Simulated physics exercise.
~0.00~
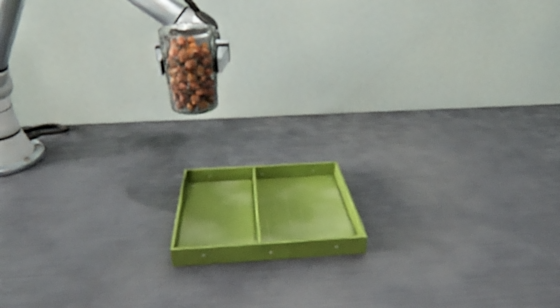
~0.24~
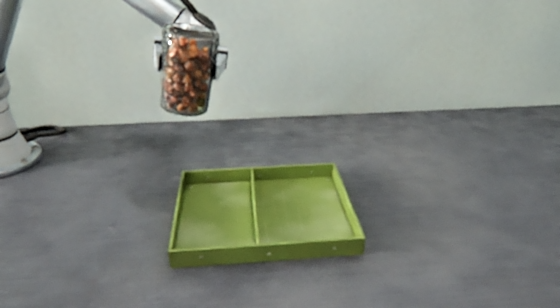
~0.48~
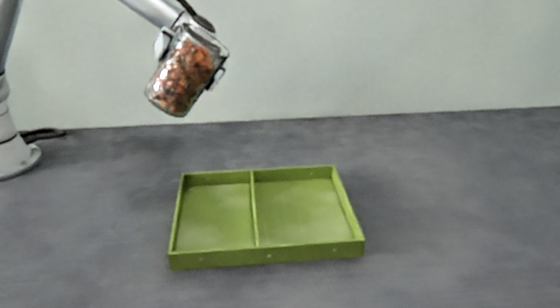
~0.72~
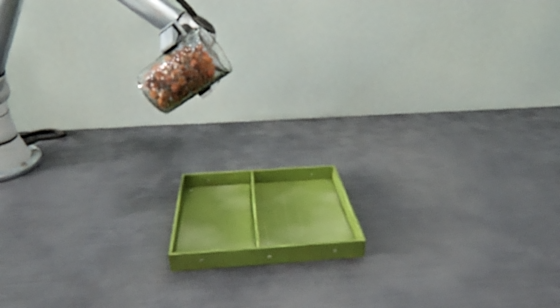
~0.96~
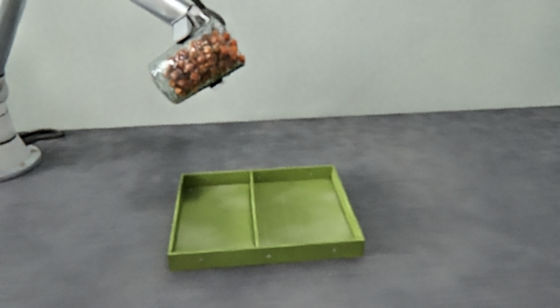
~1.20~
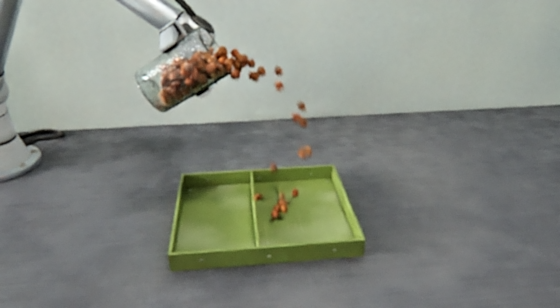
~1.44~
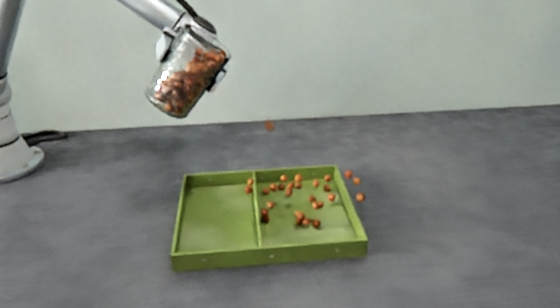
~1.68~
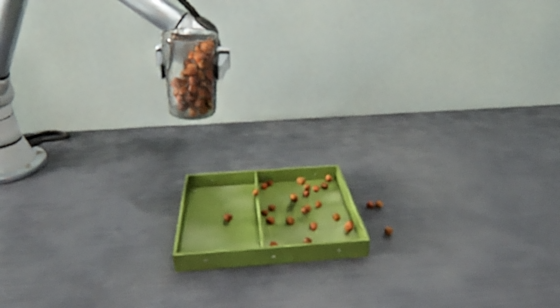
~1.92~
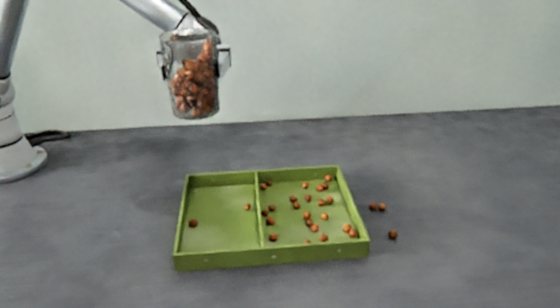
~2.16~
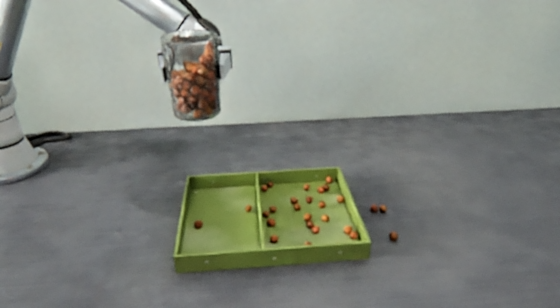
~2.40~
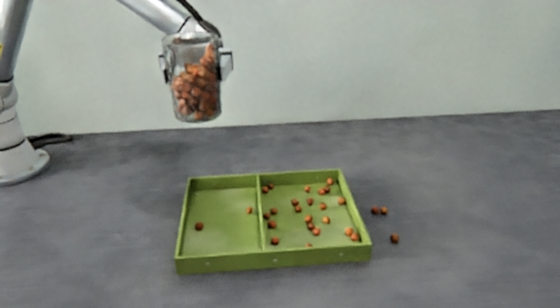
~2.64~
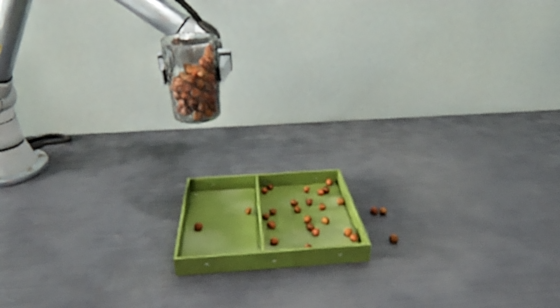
Robot arm tilting a clear cup of hazelnuts, spilling some into a divided green tray and a few beyond, then righting it.
